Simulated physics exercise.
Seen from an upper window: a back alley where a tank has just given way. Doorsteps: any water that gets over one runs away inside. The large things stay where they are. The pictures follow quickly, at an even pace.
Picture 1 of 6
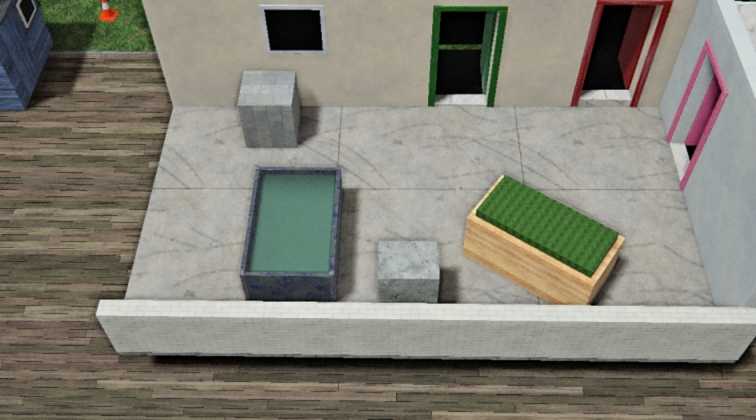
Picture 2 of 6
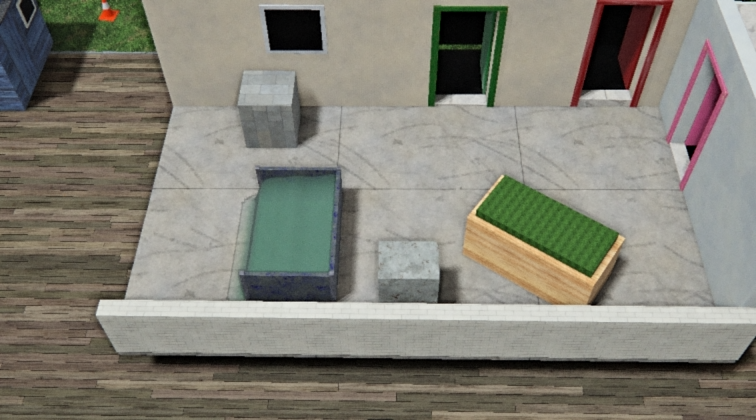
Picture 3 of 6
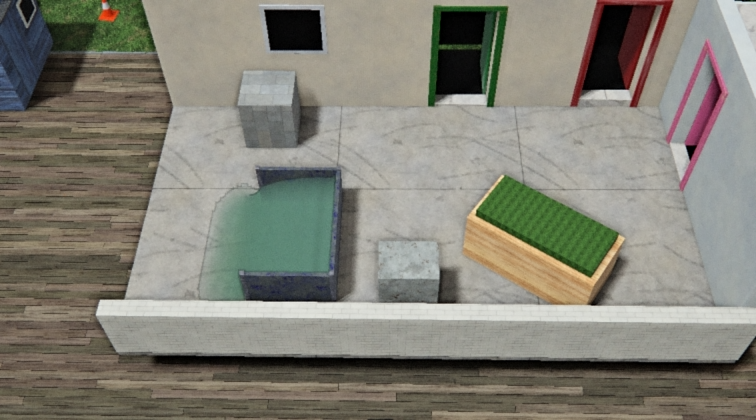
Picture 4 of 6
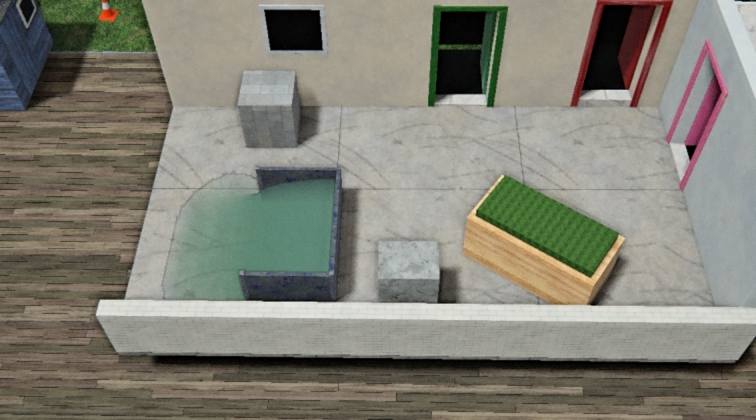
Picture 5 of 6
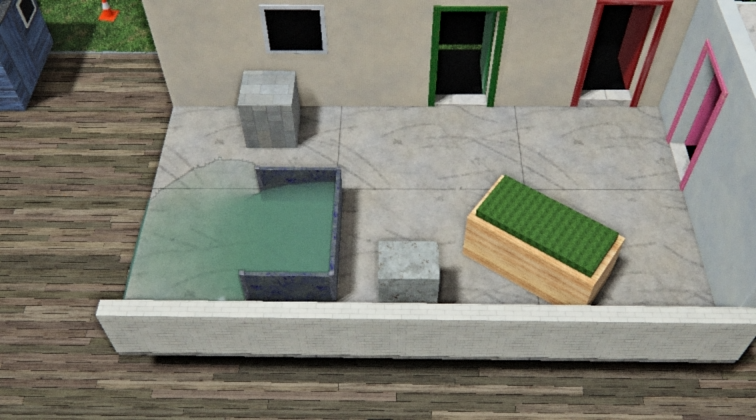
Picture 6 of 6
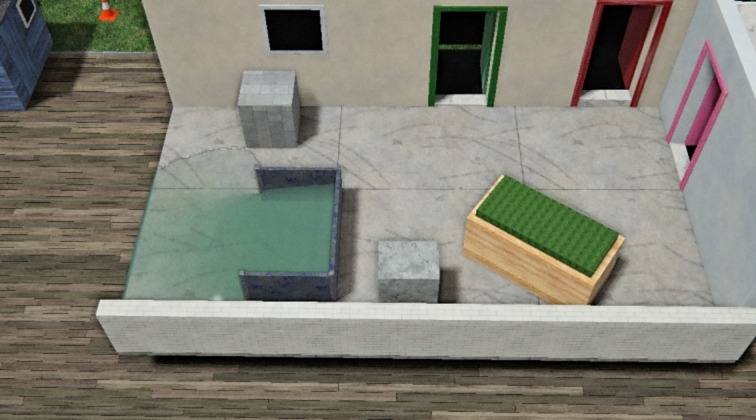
We see a walled yard with a dark-rimmed tank of green water, gray blocks and a grass-topped wooden box; the tank's left side opens and water pours out leftward, spreading across the paved floor to its left edge.
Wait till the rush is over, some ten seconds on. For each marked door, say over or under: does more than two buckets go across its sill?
Pink door: Under, red door: Under, green door: Under.
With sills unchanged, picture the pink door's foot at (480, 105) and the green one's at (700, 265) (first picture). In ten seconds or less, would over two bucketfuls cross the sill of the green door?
As I see it, the green door stays within limit.
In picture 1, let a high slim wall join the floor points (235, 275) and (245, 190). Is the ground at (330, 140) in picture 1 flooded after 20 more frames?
There: Flooded.
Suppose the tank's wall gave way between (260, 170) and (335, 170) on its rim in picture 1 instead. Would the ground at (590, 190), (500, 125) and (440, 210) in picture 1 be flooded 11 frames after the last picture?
As listed: Clear, covered, clear.
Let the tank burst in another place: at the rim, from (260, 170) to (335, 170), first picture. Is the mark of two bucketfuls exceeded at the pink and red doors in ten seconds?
Note: Pink crosses the line, red misses the line.
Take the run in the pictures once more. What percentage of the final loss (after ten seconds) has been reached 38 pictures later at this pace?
My figure is about 95 in a hundred.
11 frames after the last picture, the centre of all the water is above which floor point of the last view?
About (241, 248).
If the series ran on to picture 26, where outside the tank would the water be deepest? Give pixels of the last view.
It should be deepest at about (137, 317).
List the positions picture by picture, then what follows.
The first picture shows still water in the water tank at (293, 222).
In the second picture, water pours out at (257, 238) and has run to a hidden place.
In the third picture, water pours out at (257, 240) and has run to (242, 190).
In the fourth picture, the front is at a hidden place, out from the gap at (258, 241).
In the fifth picture, the front is at (128, 288), out from the gap at (258, 242).
In the sixth picture, water pours out at (258, 242) and has run to a hidden place.
A moment on, water covers 20 % of the floor; the pink door not reached, the red door not reached, the green door not reached.
Next, water covers 20 % of the floor; the pink door not reached, the red door not reached, the green door not reached.
Then, water covers 15 % of the floor; the pink door not reached, the red door not reached, the green door not reached.
Later, water covers 15 % of the floor; the pink door not reached, the red door not reached, the green door not reached.
In the end, water covers 0 % of the floor; the pink door not reached, the red door not reached, the green door not reached.
